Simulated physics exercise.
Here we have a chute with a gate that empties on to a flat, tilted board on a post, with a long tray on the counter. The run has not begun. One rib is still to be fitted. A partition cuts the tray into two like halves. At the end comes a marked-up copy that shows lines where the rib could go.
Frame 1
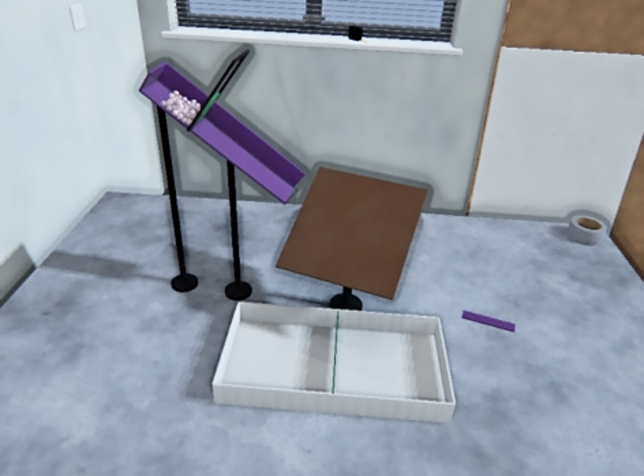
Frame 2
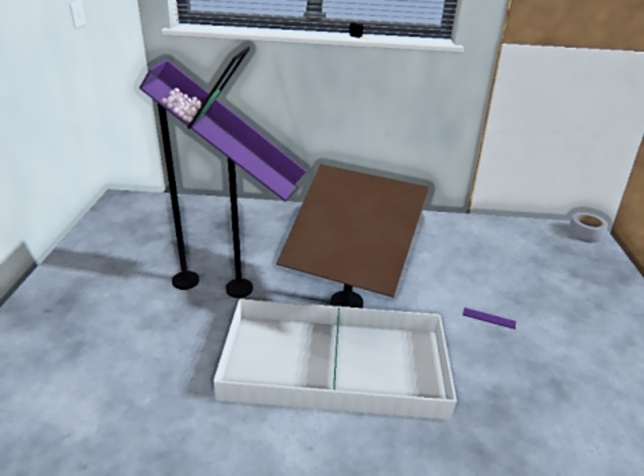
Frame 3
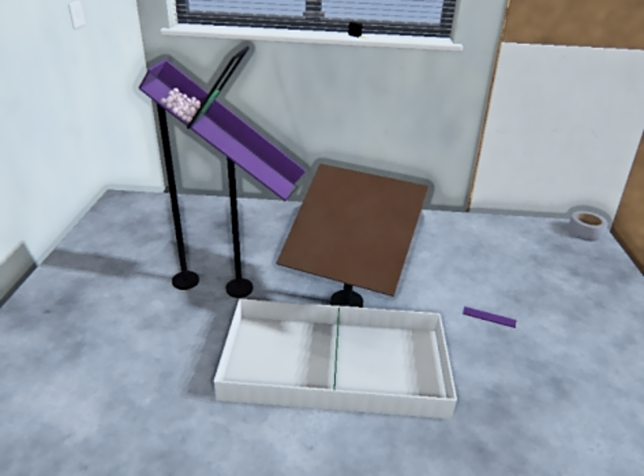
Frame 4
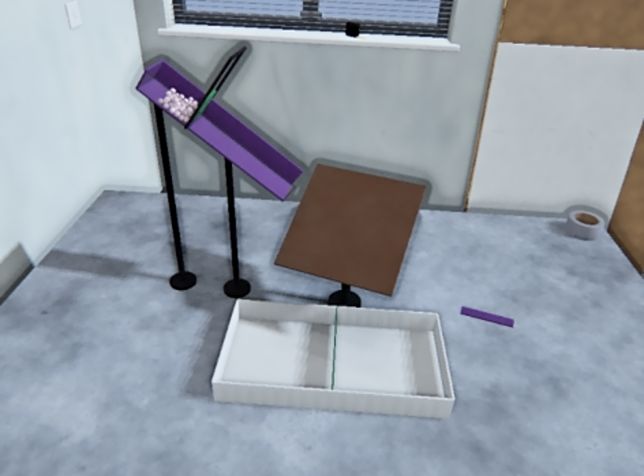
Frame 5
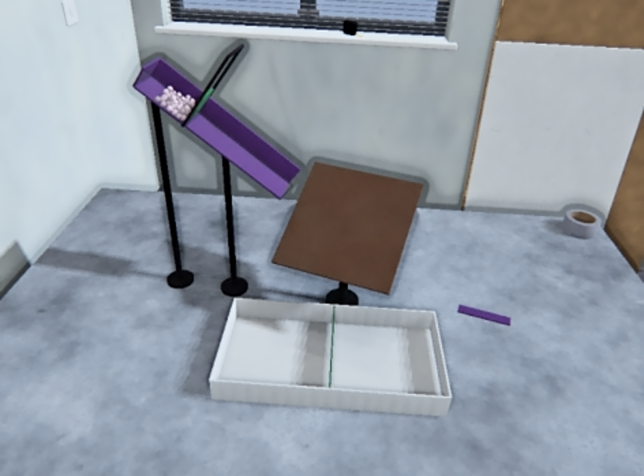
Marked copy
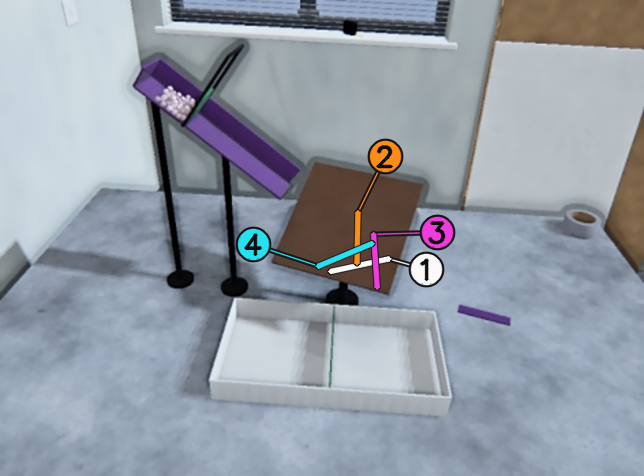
Pale pink sugar pearls resting behind a closed gate in a sloping purple chute, above a tilted brown board and divided white tray.
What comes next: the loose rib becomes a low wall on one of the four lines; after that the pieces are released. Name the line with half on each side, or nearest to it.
Line 2.
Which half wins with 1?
The left half.
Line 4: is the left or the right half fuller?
Left.
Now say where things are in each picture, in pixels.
The first picture shows load behind the gate near (186, 108), sugar pearls; lip of the chute near (289, 196), sloping fairly steeply.
The second picture shows middle of the board near (354, 224), tilted fairly steeply; middle of its low edge near (333, 280); of its high edge near (373, 175).
The third picture shows front corners of the tray near (215, 381) and (456, 400); front end of its middle wall near (335, 390); gate still shut near (210, 99).
The fourth picture shows middle of the load near (184, 106); lip near (287, 193).
The fifth picture shows middle of the load near (181, 104); lip near (285, 191).
On the marked copy, line 1 from (388, 258) to (330, 271); line 2 from (357, 212) to (357, 262); line 3 from (373, 234) to (377, 287); line 4 from (372, 243) to (318, 266).
If 1 is chosen, of what is caught, all but a few in the left half, a small share in the right.
If 2 is chosen, of what is caught, close to half in the left half, close to half in the right.
If 3 is chosen, of what is caught, a small share in the left half, all but a few in the right.
If 4 is chosen, of what is caught, all but a few in the left half, a small share in the right.
